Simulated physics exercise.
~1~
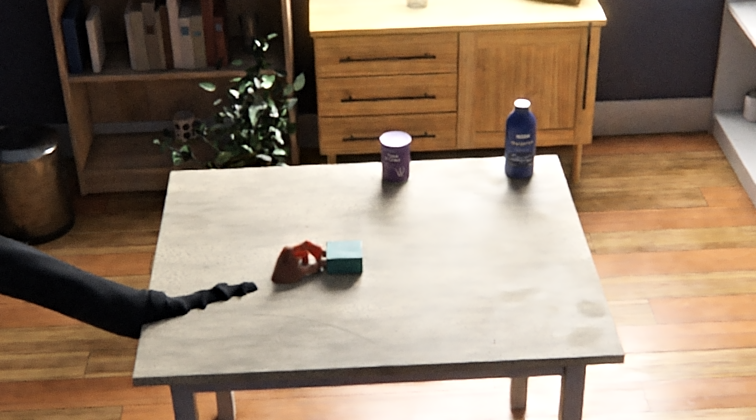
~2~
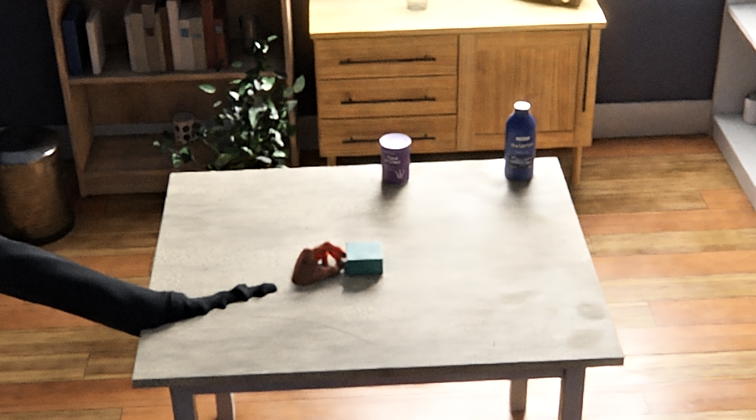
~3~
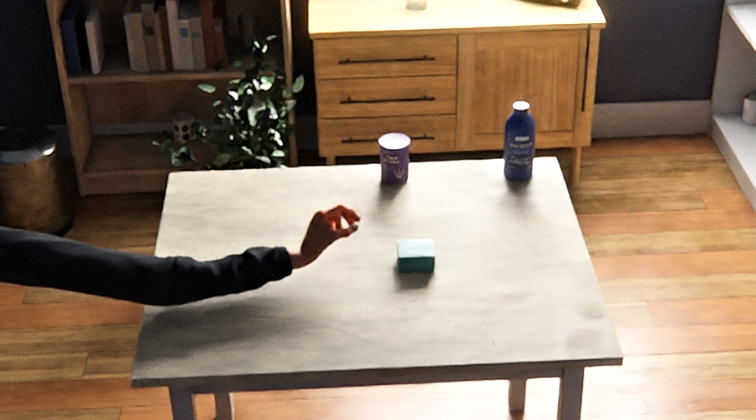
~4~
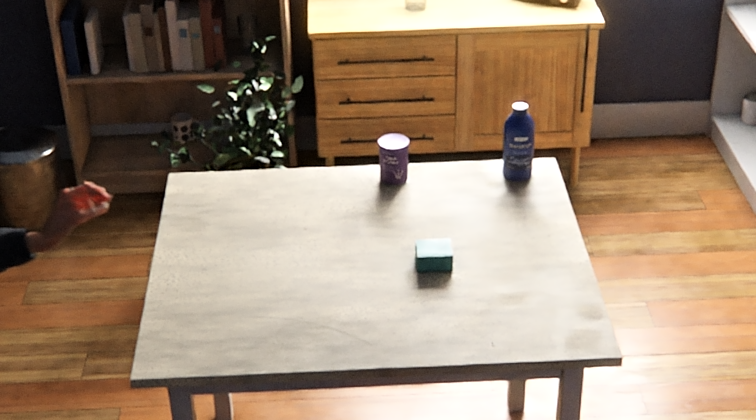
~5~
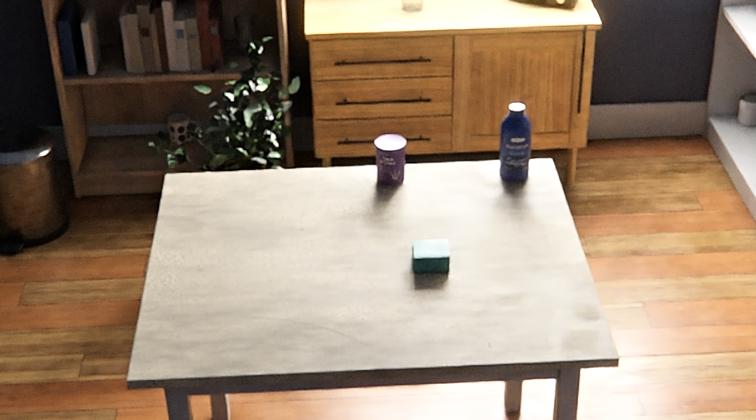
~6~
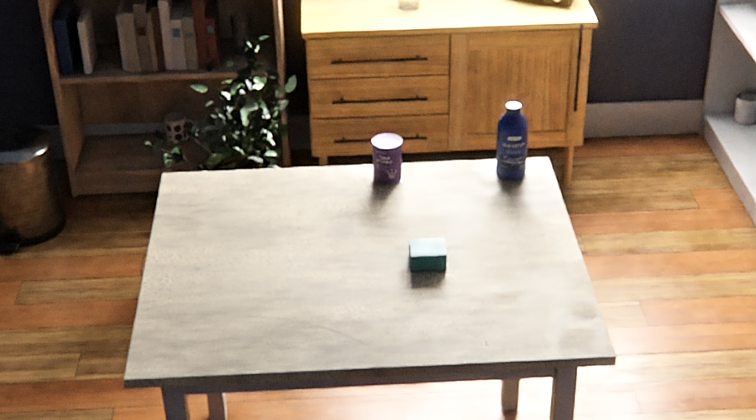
On a pale table in a living room, a hand pushed a small turquoise block to the right, then let go and drew back as the block slid a little farther and stopped, still on the table, with the purple tin and blue bottle unmoved.
